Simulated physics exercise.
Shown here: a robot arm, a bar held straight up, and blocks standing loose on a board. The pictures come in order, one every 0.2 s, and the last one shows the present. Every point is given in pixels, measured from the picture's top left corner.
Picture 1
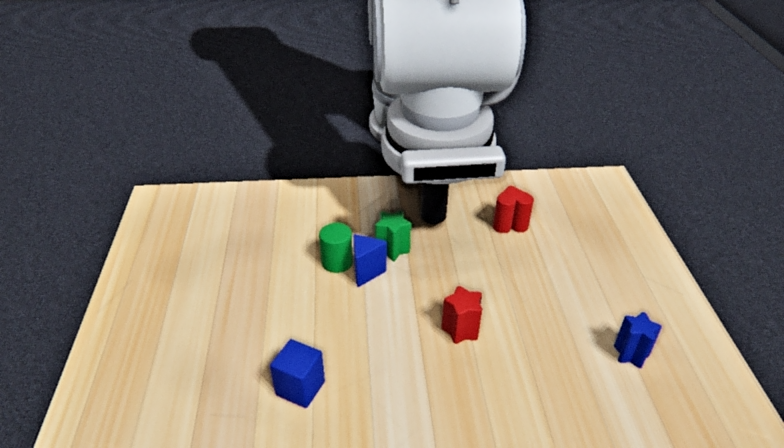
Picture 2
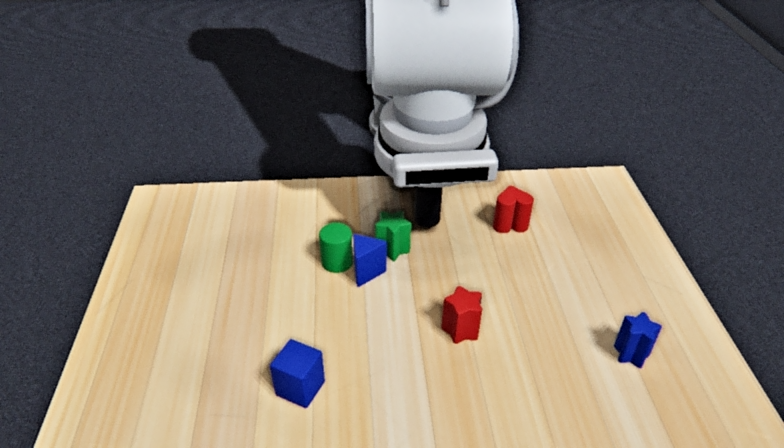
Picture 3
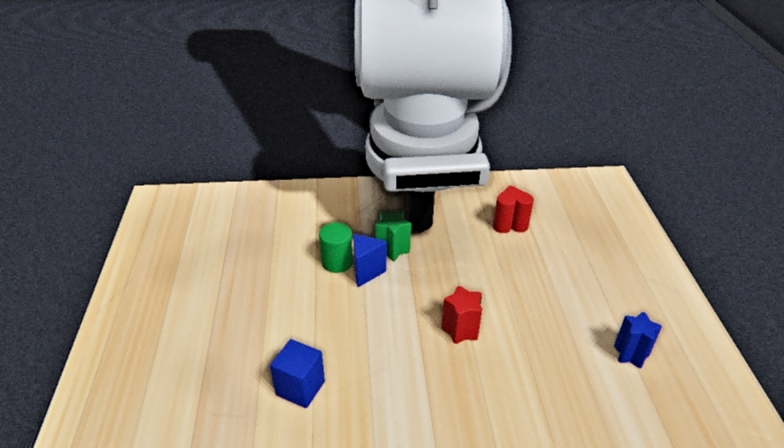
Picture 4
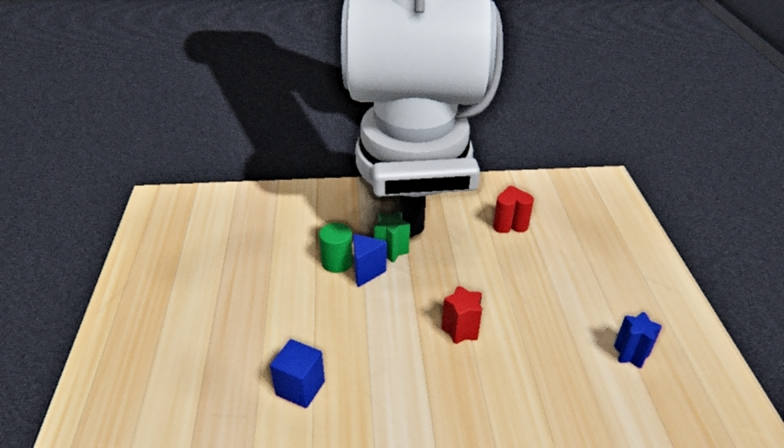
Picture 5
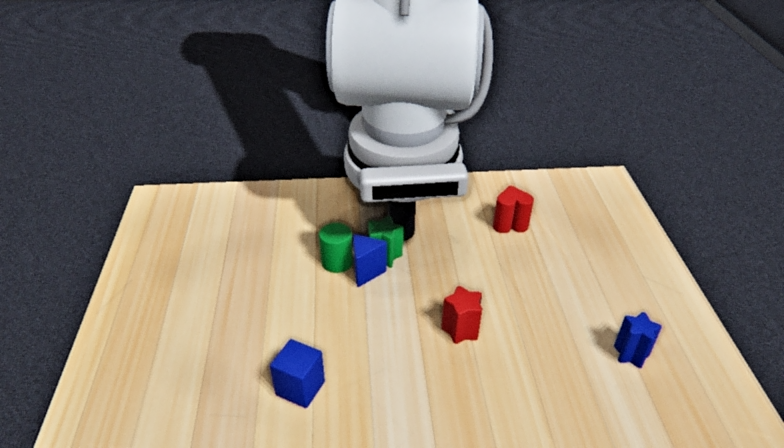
A white robot arm reaches over the far edge of a pale wooden board on a dark floor, seen from above and in front by a still camera. Green round and star-shaped blocks and a blue triangular one cluster beneath it, with two red blocks to the right, a blue star far right and a blue cube near left. The arm slides its upright black bar leftward, nudging the green star slightly left.
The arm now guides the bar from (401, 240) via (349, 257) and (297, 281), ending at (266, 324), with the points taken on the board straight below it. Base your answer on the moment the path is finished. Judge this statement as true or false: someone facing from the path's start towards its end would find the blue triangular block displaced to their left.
True.
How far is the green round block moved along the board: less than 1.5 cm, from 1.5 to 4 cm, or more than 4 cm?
If I had to pick, the green round block travels beyond 4 cm here.
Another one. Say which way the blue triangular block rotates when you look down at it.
Bird's-eye view: Counterclockwise.
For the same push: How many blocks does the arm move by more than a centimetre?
The answer is three or more blocks, counting only moves over 1 cm.
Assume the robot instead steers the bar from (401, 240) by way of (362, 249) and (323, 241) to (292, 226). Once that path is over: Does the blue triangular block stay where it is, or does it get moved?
The blue triangular block changes place.
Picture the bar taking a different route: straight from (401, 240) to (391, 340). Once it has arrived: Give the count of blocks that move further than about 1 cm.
Total moved: Two.
The first path, step by step. One third of the way, bar at (348, 250); green round block at (318, 238); blue triangular block at (354, 266), turned 50° anticlockwise; green star at (347, 246), turned 55° anticlockwise.
Two thirds of the way, bar at (296, 273); green round block at (261, 257); blue triangular block at (354, 269), turned 55° anticlockwise; green star at (336, 252), turned 95° anticlockwise.
At the end, bar at (265, 316); blue four-sided block unmoved; green round block at (243, 265); blue triangular block at (354, 269), turned 55° anticlockwise; green star at (336, 252), turned 95° anticlockwise.
